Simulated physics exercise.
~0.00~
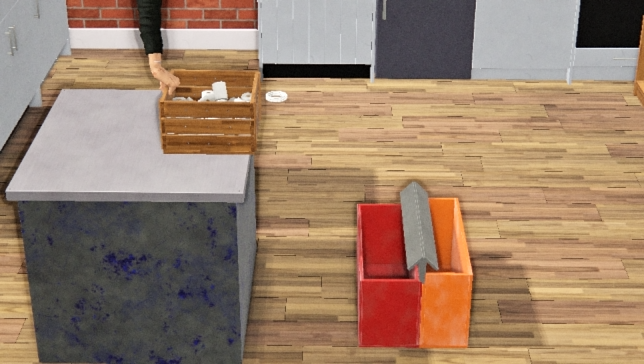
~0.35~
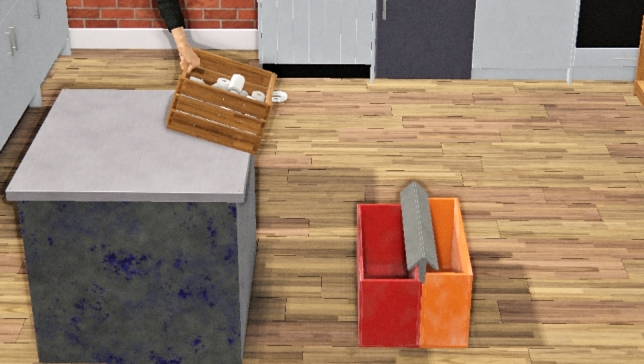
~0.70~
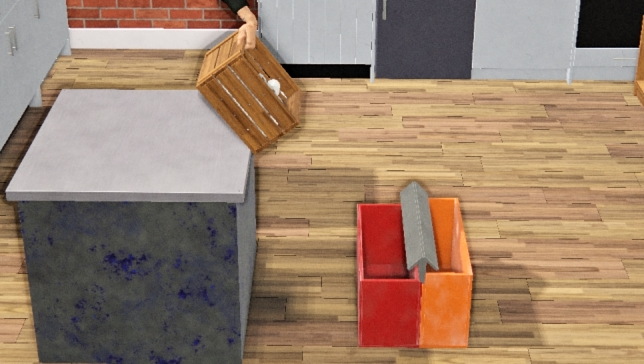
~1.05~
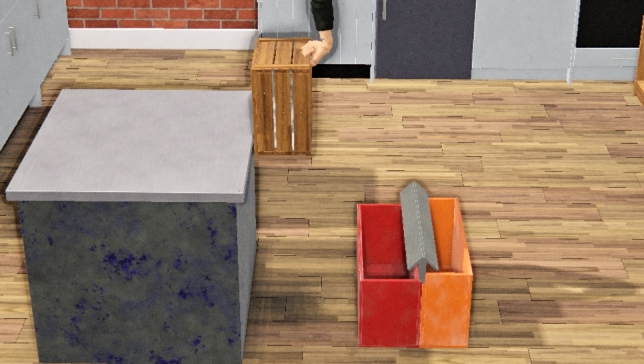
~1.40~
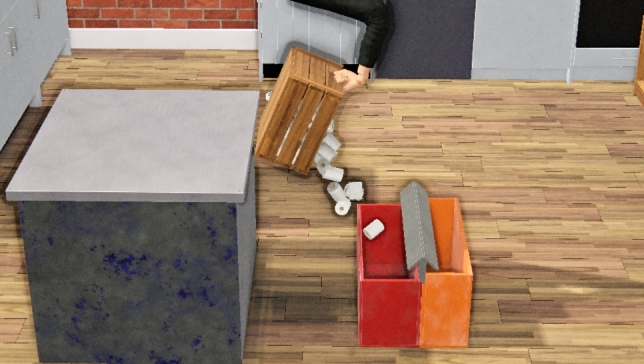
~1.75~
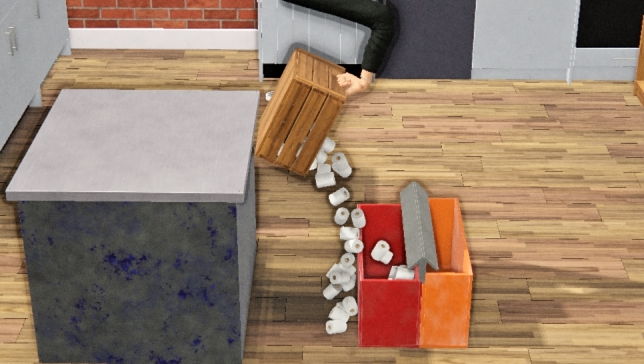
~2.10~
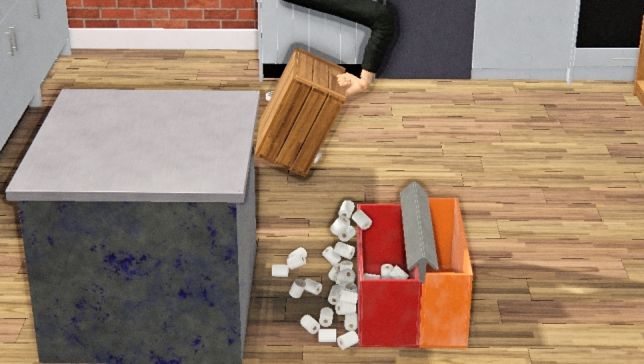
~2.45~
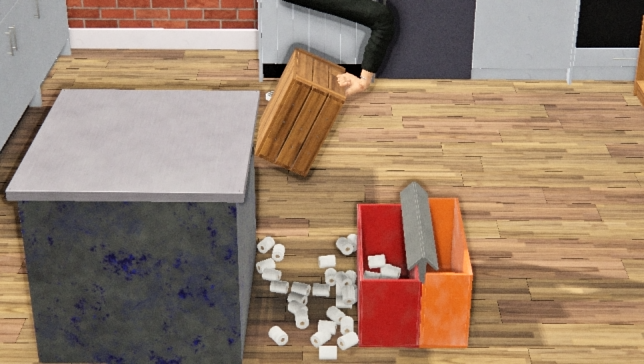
In a room with a wooden floor, a hand tips a wooden crate of white rolls rightward off a bench and holds it tilted as they tumble toward a red bin and an orange tub, some landing in the red bin but most scattering on the floor before it.
